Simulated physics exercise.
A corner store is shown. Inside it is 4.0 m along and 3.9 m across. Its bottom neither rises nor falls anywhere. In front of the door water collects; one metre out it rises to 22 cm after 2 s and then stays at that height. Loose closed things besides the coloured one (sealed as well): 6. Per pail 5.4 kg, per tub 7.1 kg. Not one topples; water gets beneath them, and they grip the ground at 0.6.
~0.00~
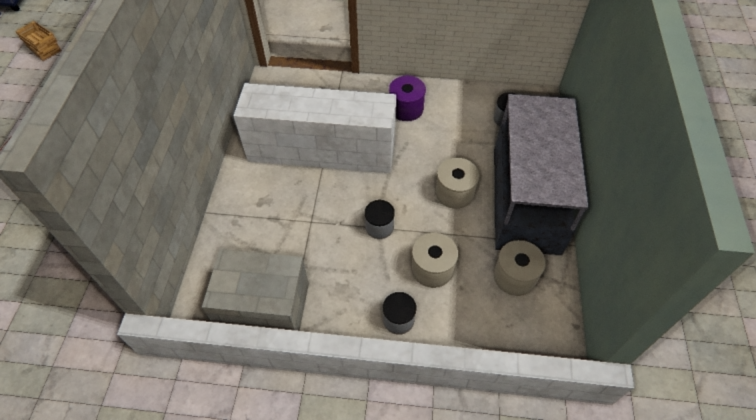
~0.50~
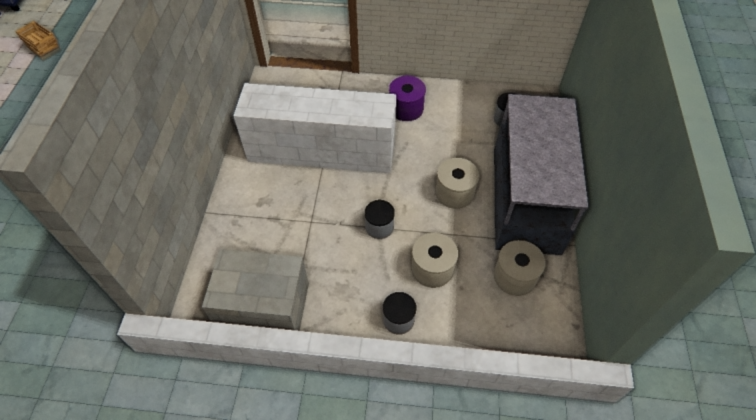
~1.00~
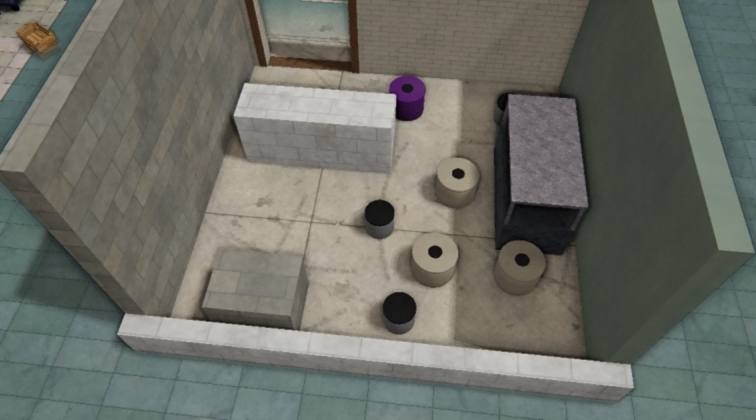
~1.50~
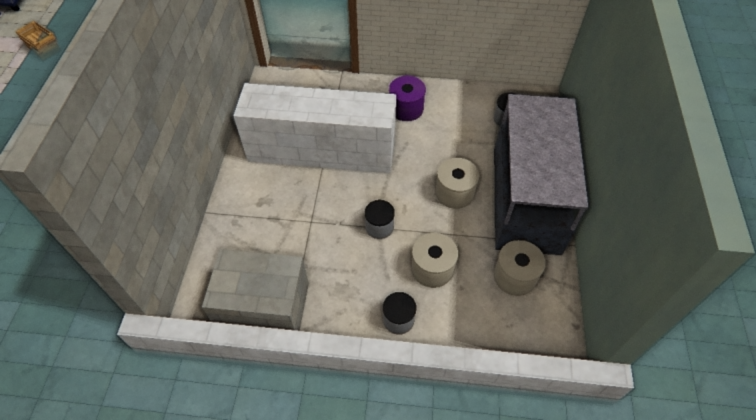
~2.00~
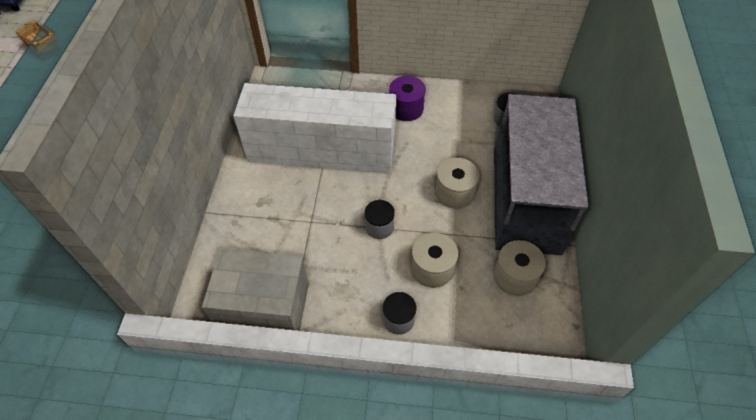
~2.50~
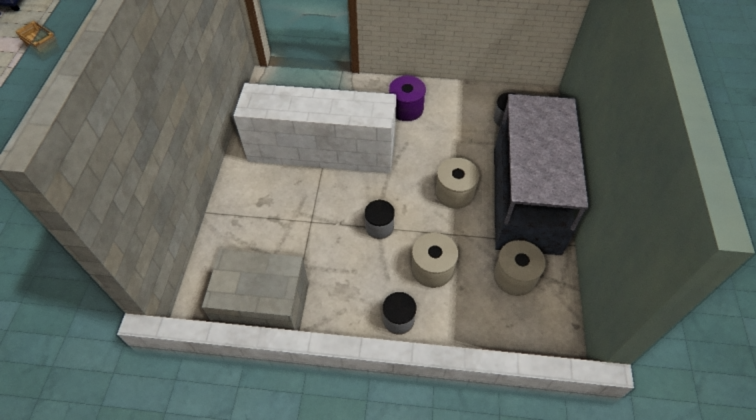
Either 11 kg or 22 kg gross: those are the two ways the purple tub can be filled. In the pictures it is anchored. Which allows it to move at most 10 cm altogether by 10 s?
Answer: Neither.
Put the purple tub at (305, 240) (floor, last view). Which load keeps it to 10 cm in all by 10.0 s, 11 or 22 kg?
Outcome - success with both.
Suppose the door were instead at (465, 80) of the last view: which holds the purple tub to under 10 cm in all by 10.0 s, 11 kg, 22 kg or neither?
Well, then the greater option is needed.
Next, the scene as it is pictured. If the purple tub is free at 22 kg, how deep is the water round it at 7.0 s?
Around 8 cm.
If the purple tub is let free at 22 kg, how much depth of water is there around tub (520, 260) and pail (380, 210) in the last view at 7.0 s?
About 1 and 3 cm.
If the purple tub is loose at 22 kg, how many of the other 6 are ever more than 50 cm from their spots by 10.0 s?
Answer: 3.
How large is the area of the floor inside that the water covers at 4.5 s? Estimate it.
My estimate is roughly 7.0 m2.
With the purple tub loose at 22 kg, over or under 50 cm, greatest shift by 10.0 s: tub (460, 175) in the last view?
Result: Threshold exceeded.
After 3.5 s the purple tub would be 0 cm from its start with 11 kg and 0 cm from its start with 22 kg; 4 cm of water round it then.
After 4.5 s the purple tub would be 22 cm from its start with 11 kg and 0 cm from its start with 22 kg; 6 cm of water round it then.
After 7.0 s the purple tub would be 146 cm from its start with 11 kg and 23 cm from its start with 22 kg; 8 cm of water round it then.
After 10.0 s the purple tub would be 104 cm from its start with 11 kg and 38 cm from its start with 22 kg; 14 cm of water round it then.
